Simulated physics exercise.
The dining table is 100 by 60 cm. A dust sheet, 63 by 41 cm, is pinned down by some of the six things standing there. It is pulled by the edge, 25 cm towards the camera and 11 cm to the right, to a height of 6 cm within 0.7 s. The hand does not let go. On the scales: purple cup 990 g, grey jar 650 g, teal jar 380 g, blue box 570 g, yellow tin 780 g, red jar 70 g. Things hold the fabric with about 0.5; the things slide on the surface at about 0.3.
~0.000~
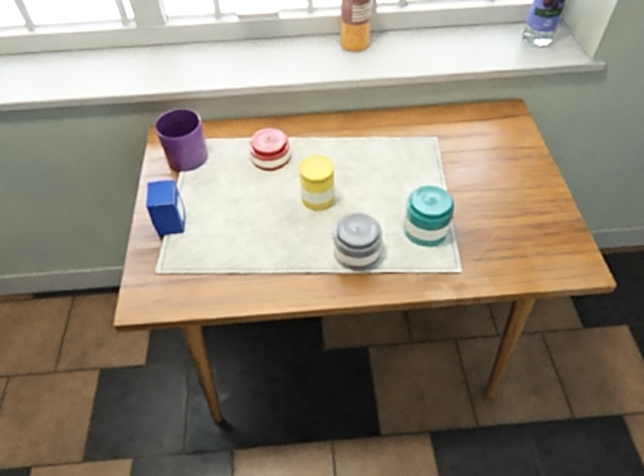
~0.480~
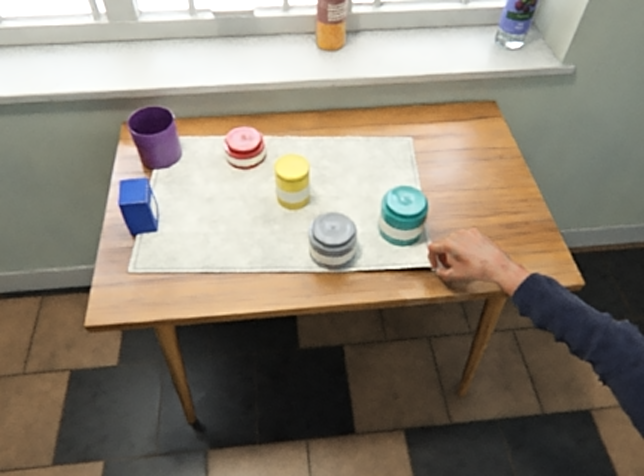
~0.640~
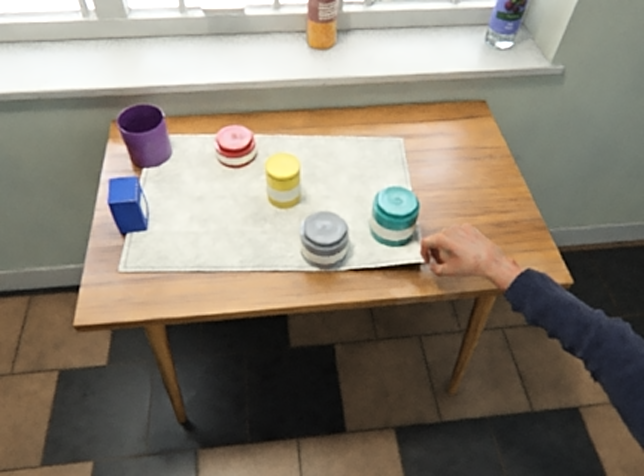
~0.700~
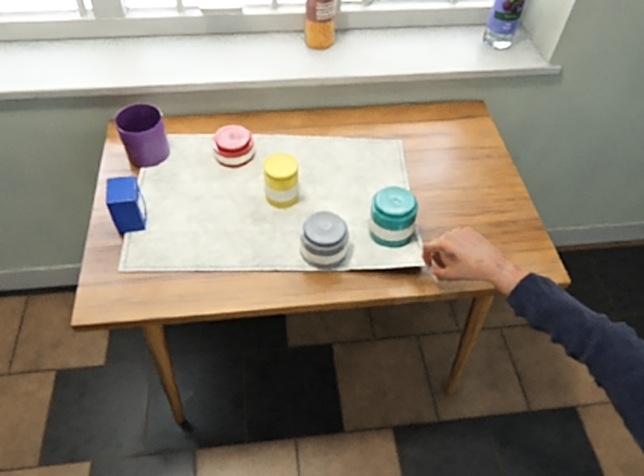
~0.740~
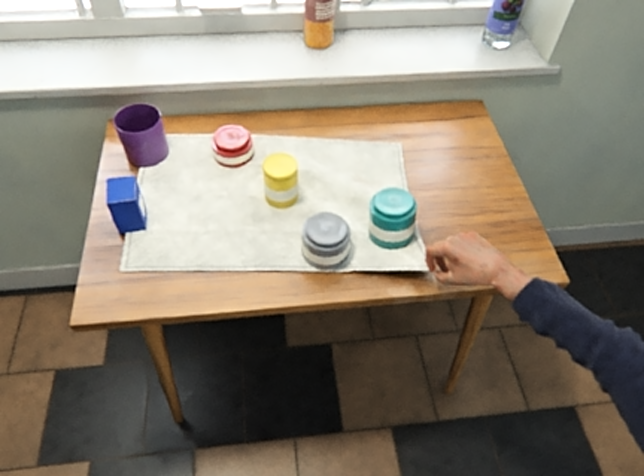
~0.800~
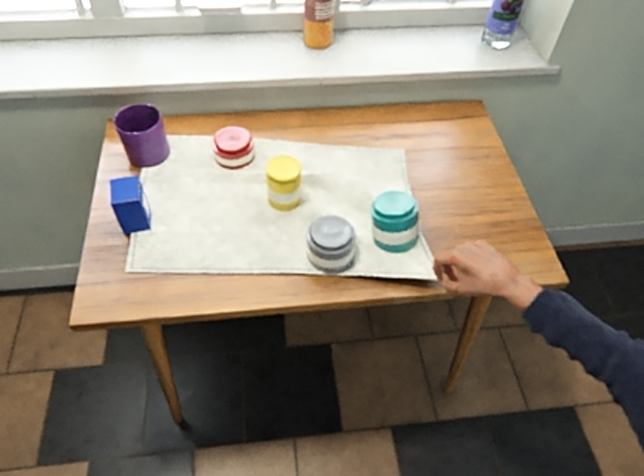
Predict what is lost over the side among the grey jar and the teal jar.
Result: Grey jar falls off, teal jar falls off.
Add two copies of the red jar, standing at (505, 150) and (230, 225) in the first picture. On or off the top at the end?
In that order: Remains, drops off.
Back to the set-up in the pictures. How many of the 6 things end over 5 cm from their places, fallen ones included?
4 of them.
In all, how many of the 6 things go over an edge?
3 of them.
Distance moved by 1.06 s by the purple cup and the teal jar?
Purple cup 2 cm, teal jar 15 cm.
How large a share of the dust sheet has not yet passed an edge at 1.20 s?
About 75 per cent.
At 0.9 s, 95 % of the dust sheet is still over the top; teal jar 8 cm off its start, grey jar 7 cm off its start, yellow tin 7 cm off its start.
At 1.1 s, 85 % of the dust sheet is still over the top; teal jar 14 cm off its start, grey jar 12 cm off its start, yellow tin on its side, 12 cm off its start.
At 1.2 s, 75 % of the dust sheet is still over the top; teal jar lifted 7 cm, grey jar 19 cm off its start at (395, 286), red jar 19 cm off its start at (300, 167).
At 1.3 s, 65 % of the dust sheet is still over the top; grey jar 26 cm off its start, teal jar 25 cm off its start, red jar 24 cm off its start.
At 2.9 s, 0 % of the dust sheet is still over the top; grey jar over the edge, teal jar over the edge, yellow tin over the edge, red jar 34 cm off its start at (340, 211).
